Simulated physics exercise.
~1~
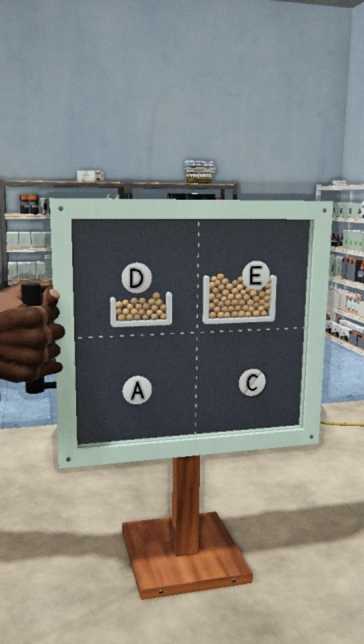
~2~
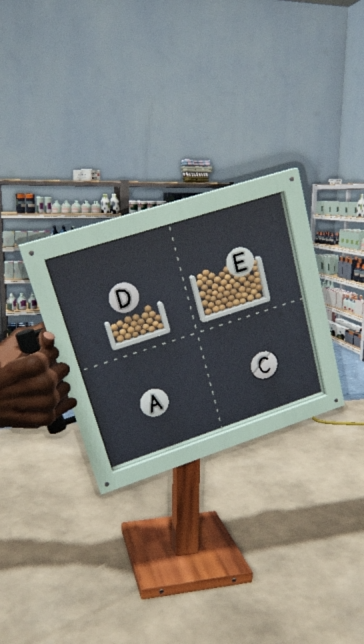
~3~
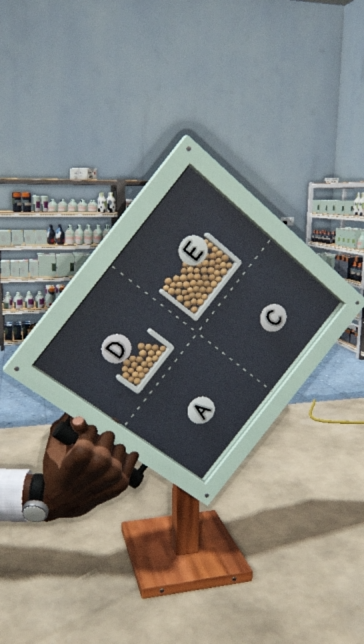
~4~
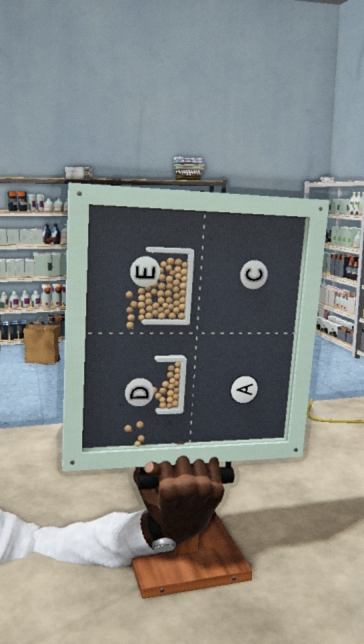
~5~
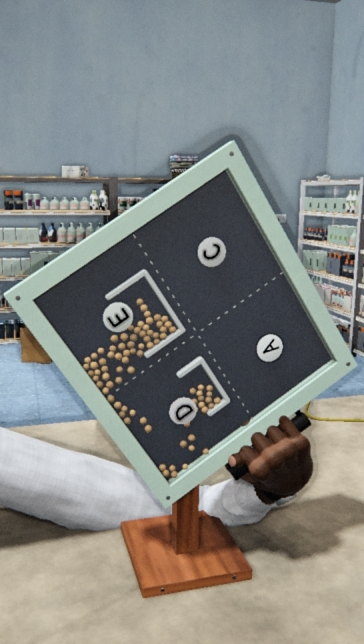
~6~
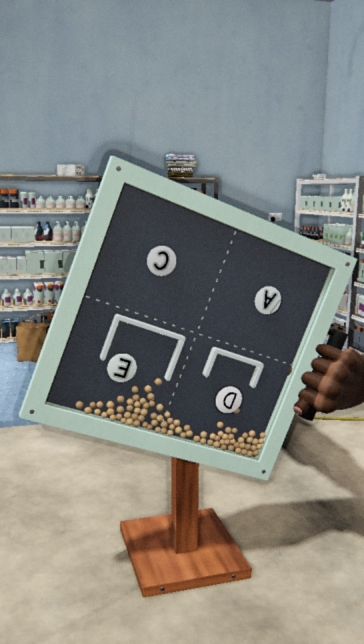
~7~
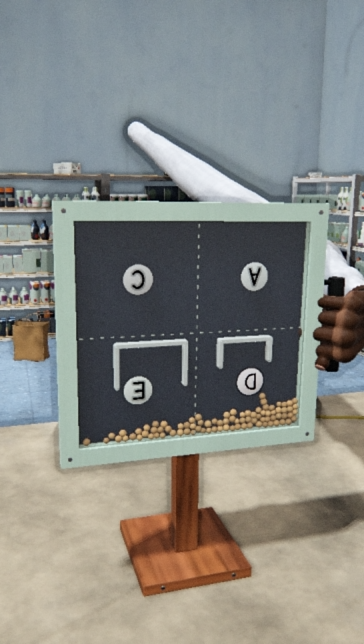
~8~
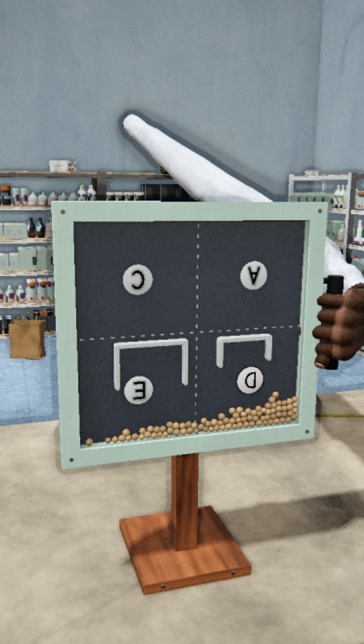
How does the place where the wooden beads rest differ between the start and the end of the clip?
At the start the beads sit inside the two white trays in the upper half of the board. By the end they lie outside the trays along the bottom edge of the frame, piled higher towards the right.
